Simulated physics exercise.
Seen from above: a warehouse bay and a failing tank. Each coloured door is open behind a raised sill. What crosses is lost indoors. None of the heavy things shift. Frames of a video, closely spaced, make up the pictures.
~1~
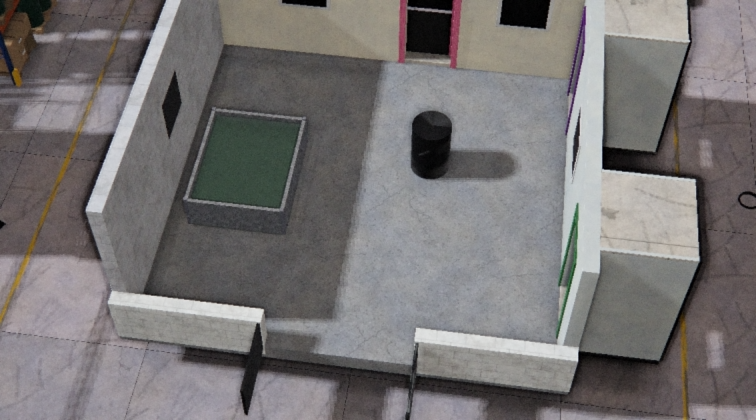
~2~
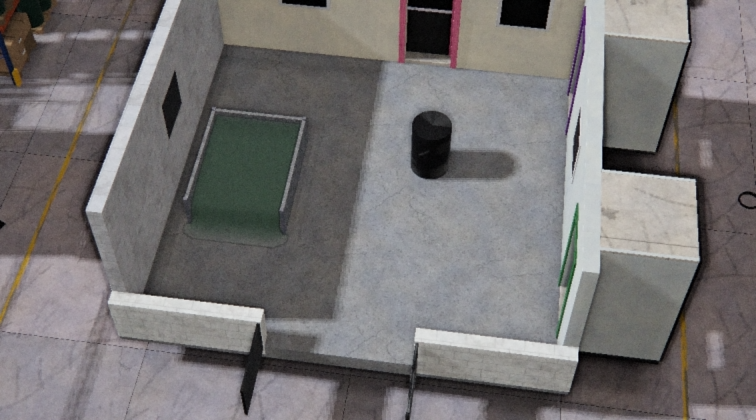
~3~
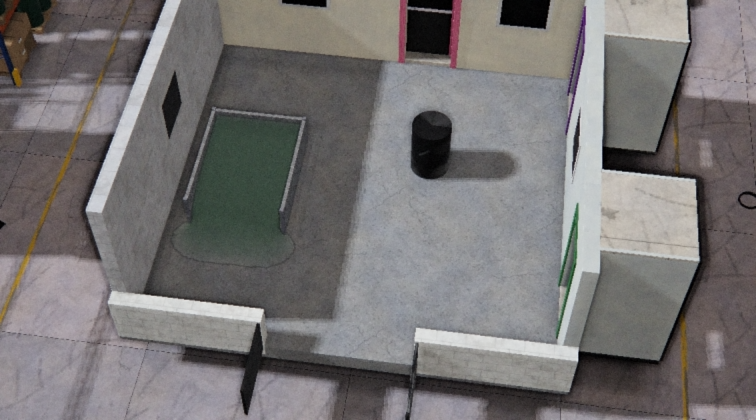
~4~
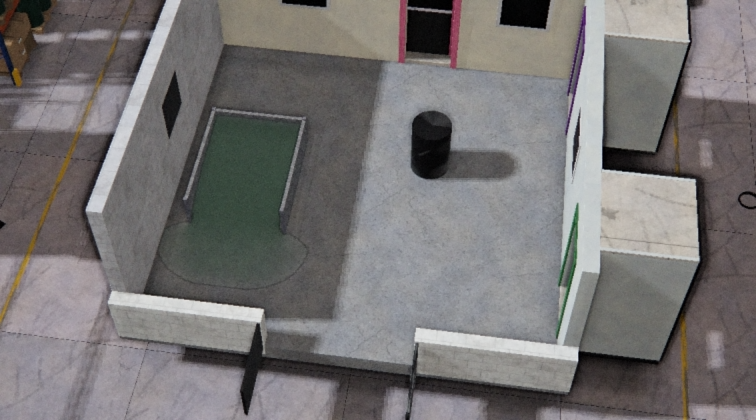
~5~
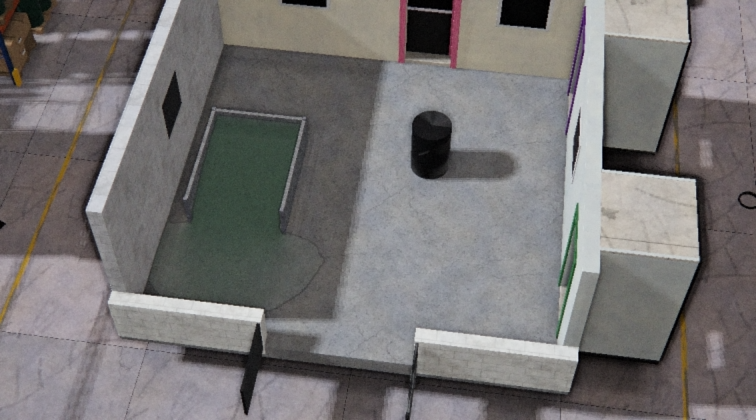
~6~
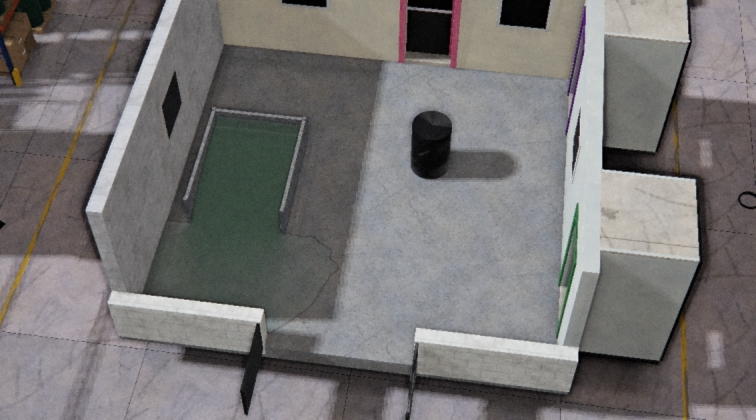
The footage shows, from above, a walled bay with a black barrel and a tank of green liquid, whose near side opens; the liquid pours out toward the low front wall, spreading across the floor and fanning to the right.
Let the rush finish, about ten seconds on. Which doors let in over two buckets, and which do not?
Here is how it goes: The green door does, the pink door does not, the purple door does not.
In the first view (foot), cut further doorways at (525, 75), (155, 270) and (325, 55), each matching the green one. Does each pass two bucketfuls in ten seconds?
Taken in sequence, they go: Not exceeded, exceeded, not exceeded.
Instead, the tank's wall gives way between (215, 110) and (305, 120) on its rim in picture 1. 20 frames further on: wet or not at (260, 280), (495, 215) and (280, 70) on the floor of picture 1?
In the order given: Untouched, untouched and swamped.
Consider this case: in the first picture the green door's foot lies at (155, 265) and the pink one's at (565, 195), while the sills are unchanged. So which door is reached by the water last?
Result: The purple door.
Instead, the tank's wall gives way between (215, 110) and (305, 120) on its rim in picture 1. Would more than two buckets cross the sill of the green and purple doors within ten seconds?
Looking at both, I'd say the green door doesn't reach it and the purple door crosses the line.
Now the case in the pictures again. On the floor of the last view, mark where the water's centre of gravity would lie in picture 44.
I'd say near (306, 234).
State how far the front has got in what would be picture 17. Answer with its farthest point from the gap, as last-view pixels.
Front's tip: Near (387, 349).
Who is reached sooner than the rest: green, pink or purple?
Soonest: The green door.
A moment on, water covers 15 % of the floor; the green door not reached, the pink door not reached, the purple door not reached.
Next, water covers 15 % of the floor; the green door not reached, the pink door not reached, the purple door not reached.
Then, water covers 30 % of the floor; the green door not reached, the pink door not reached, the purple door not reached.
Later, water covers 55 % of the floor; the green door over two buckets in, the pink door not reached, the purple door not reached.
In the end, water covers 75 % of the floor; the green door far over two buckets in, the pink door wet at the sill, nothing in, the purple door wet at the sill, nothing in.
